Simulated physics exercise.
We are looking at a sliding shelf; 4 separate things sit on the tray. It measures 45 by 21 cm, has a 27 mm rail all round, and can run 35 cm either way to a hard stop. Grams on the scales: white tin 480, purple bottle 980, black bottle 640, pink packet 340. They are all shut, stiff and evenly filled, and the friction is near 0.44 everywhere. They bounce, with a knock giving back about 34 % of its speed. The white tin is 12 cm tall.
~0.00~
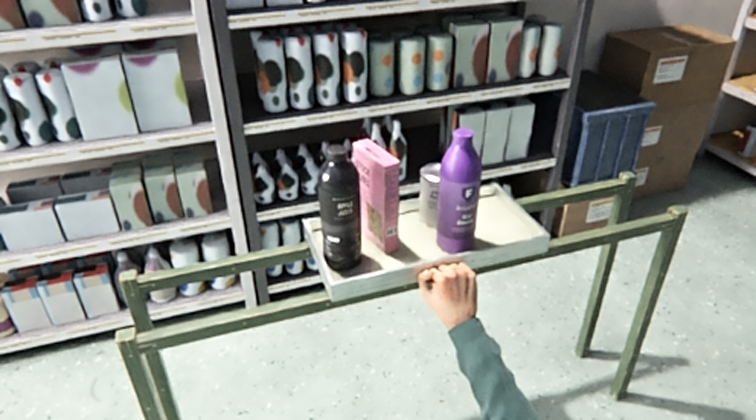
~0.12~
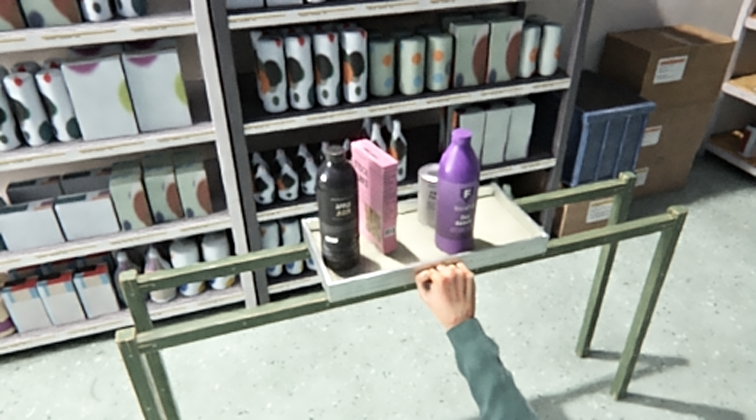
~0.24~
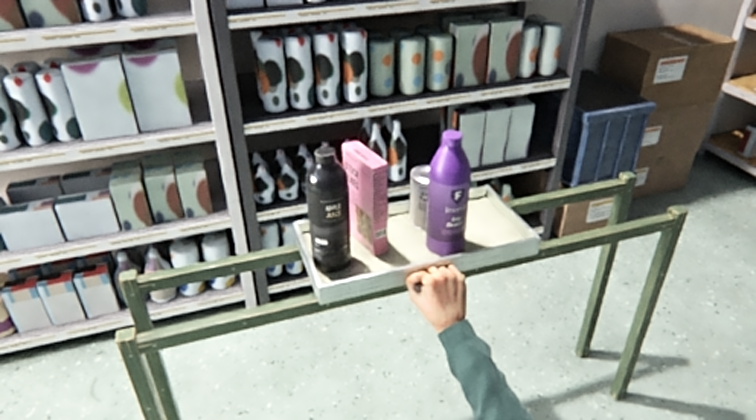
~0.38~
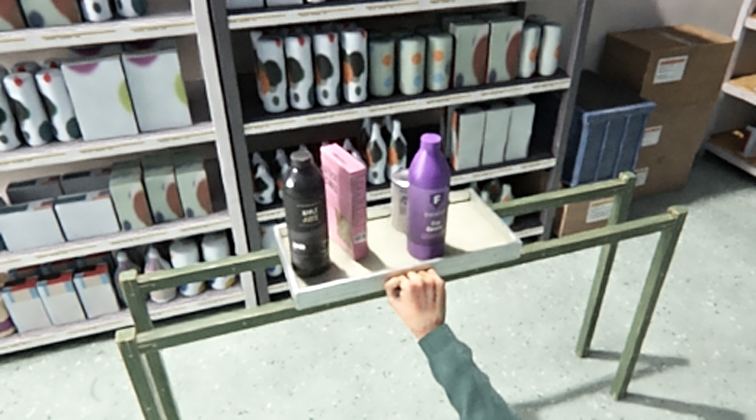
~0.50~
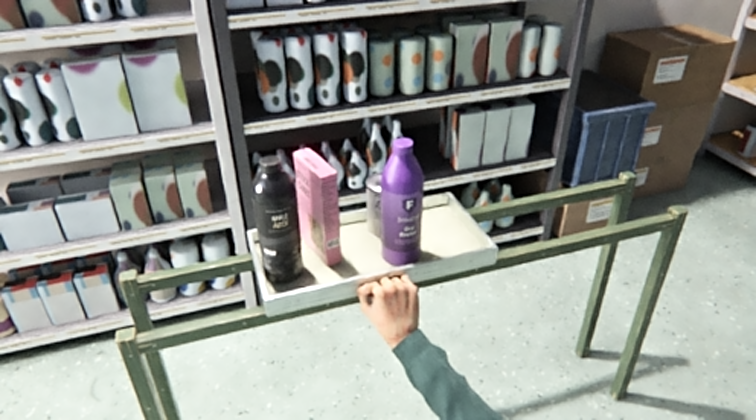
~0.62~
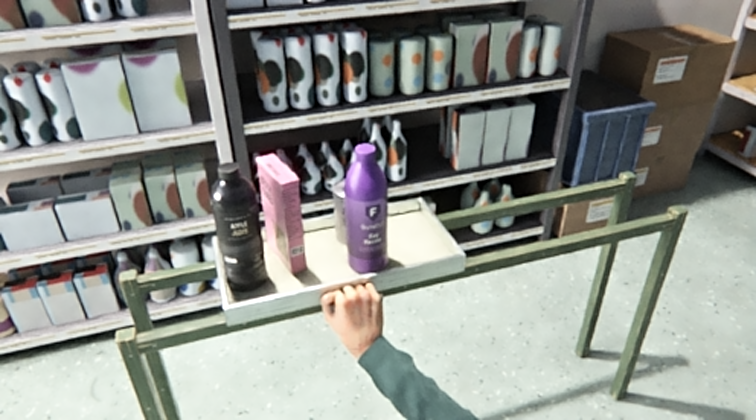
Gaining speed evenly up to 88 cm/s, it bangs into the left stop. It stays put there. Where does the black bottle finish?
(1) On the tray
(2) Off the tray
Answer: 2.
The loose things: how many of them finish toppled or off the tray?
Count: 3.
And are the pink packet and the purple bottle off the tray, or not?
The pink packet winds up out of bounds; the purple bottle stays within bounds.
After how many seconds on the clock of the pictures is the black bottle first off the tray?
1.0 s, roughly.
By 0.92 s, tray has slid 35 cm left; black bottle tilted 21° near (121, 246); pink packet tilted 21°; purple bottle tilted 8°.
By 1.22 s, tray has slid 35 cm left; black bottle now off the tray; purple bottle tilted 69°; pink packet on its side.
By 1.52 s, tray has slid 35 cm left; pink packet now off the tray; purple bottle on its side; white tin 8 cm from its spot.
By 1.82 s, tray has slid 35 cm left; purple bottle on its side; white tin 8 cm from its spot.
When it is over (2.0 s), off the tray, black bottle and pink packet; lying over on the tray, purple bottle; not toppled but over 5 cm from the start, white tin.
